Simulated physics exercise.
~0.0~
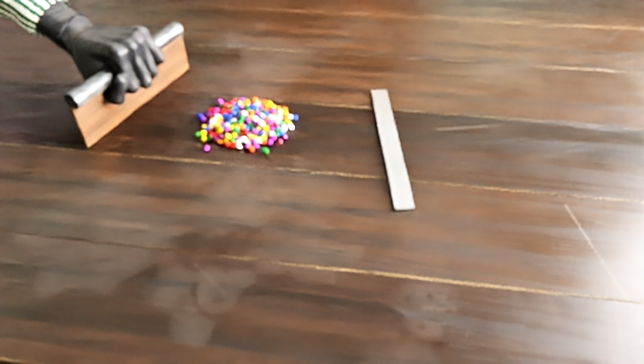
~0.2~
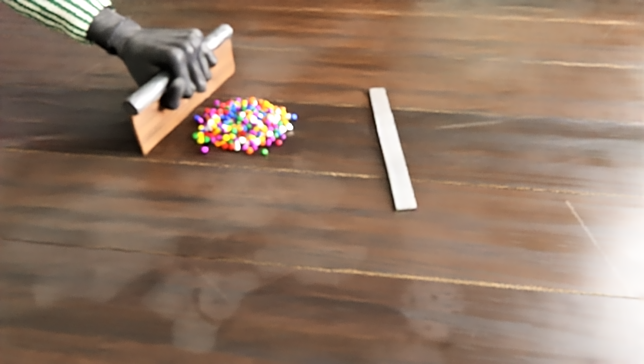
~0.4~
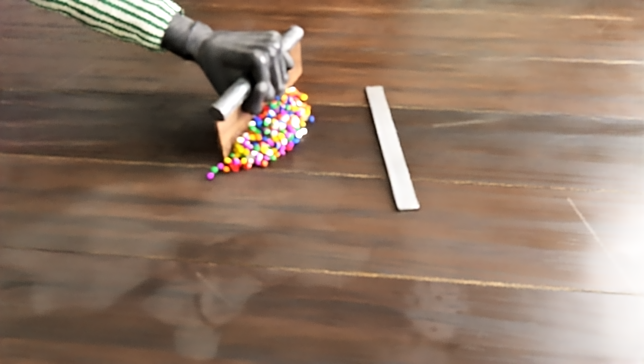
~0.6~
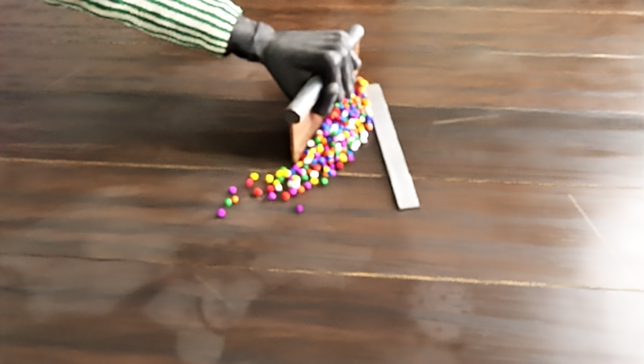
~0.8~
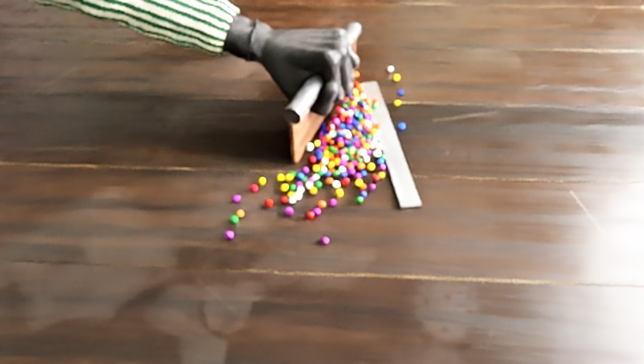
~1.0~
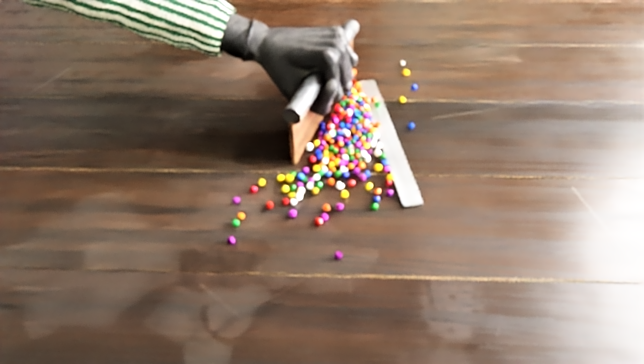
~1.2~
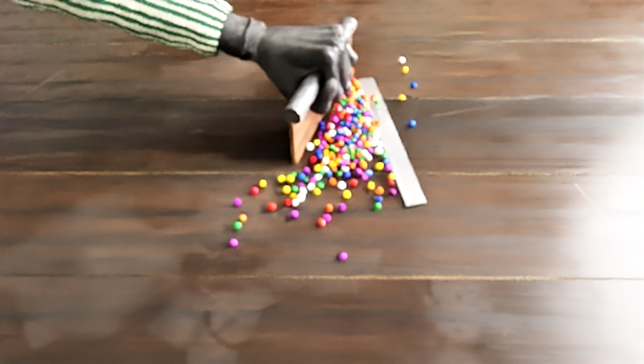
Colourful plastic beads being pushed right across dark wooden boards by a gloved hand with a scraper, spreading out beside a pale strip.
